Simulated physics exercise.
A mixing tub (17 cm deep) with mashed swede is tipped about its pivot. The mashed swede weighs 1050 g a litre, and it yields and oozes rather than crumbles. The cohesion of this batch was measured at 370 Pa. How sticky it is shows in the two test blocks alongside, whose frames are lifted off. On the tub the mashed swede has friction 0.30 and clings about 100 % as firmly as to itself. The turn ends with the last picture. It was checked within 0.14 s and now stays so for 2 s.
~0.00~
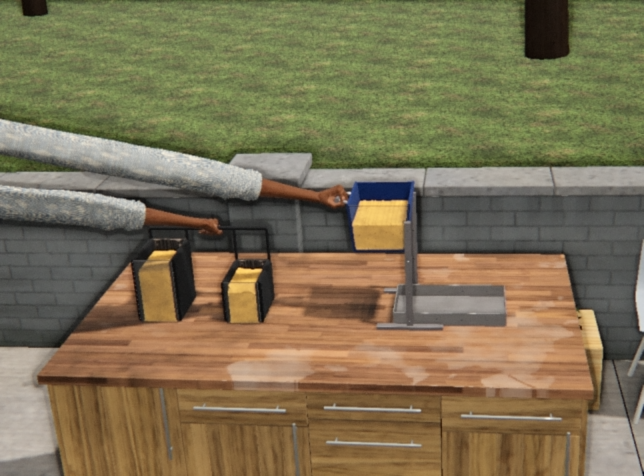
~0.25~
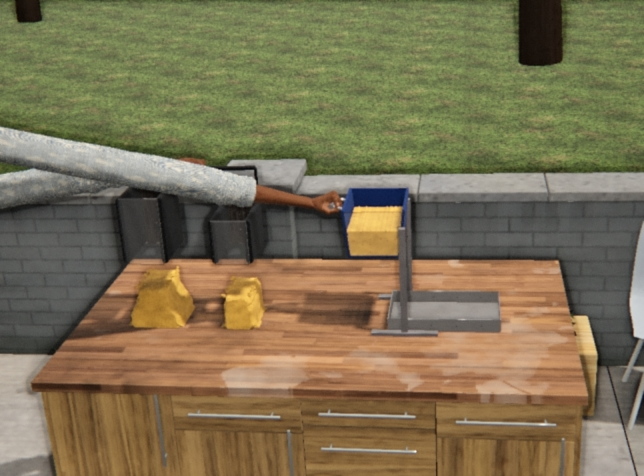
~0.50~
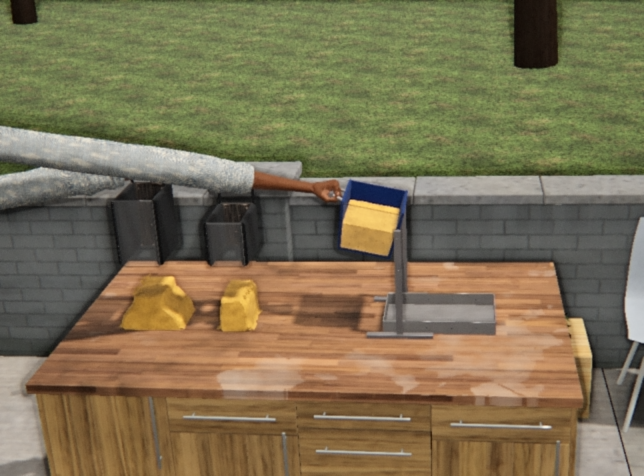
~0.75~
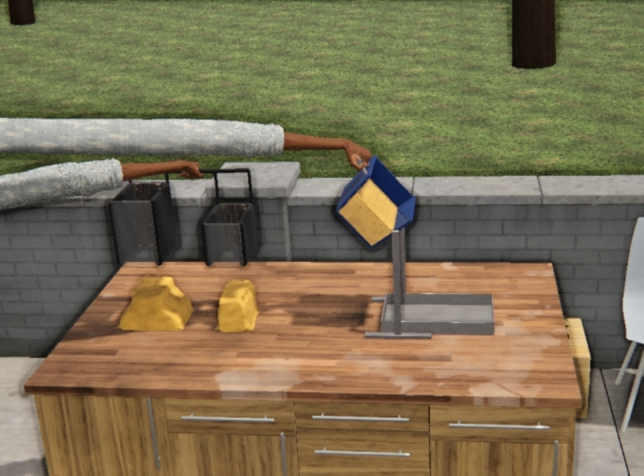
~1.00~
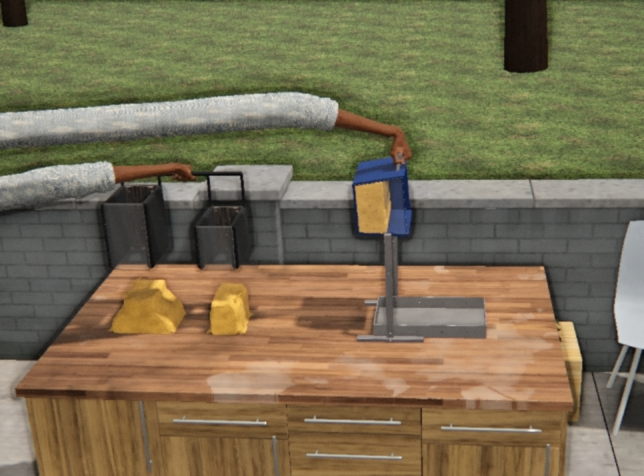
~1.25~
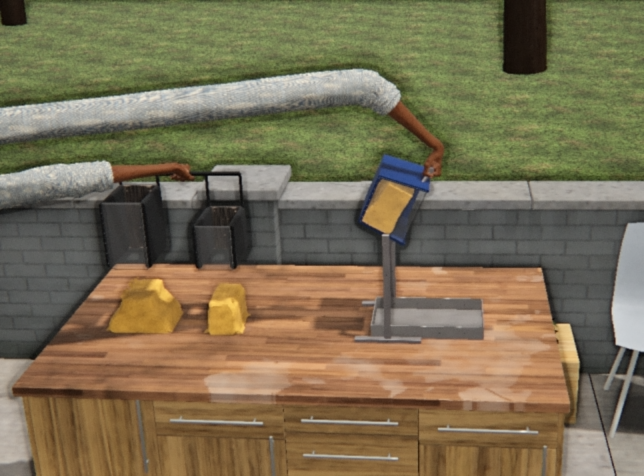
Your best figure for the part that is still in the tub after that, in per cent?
Close to 0 per cent.
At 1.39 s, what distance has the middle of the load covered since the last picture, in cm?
Roughly 8 cm.
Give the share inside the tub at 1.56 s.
About 20 %.
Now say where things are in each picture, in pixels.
The first frame shows handle-side rim at (349, 205), tilt 0 degrees; crest of the mashed swede at (367, 225); block heights 21 cm, 14 cm (left to right).
The second frame shows handle-side rim at (344, 212), tilt 0 degrees; crest of the mashed swede at (361, 231); block heights 16 cm, 13 cm (left to right).
The third frame shows handle-side rim at (344, 203), tilt 12 degrees; crest of the mashed swede at (345, 223); block heights 14 cm, 13 cm (left to right).
The fourth frame shows handle-side rim at (370, 178), tilt 49 degrees; crest of the mashed swede at (355, 195); block heights 14 cm, 13 cm (left to right).
The fifth frame shows handle-side rim at (403, 179), tilt 87 degrees; crest of the mashed swede at (382, 183); block heights 14 cm, 13 cm (left to right).
The sixth frame shows handle-side rim at (427, 193), tilt 114 degrees; crest of the mashed swede at (391, 185); block heights 14 cm, 13 cm (left to right).
After 1.39 s, the tub is at 114 degrees and holds 75 %.
After 1.56 s, the tub is at 114 degrees and holds 22 %.
After 1.73 s, the tub is at 114 degrees and holds 0 %.
After 1.90 s, the tub is at 114 degrees and holds 0 %.
After 3.25 s, the tub is at 114 degrees and holds 0 %.
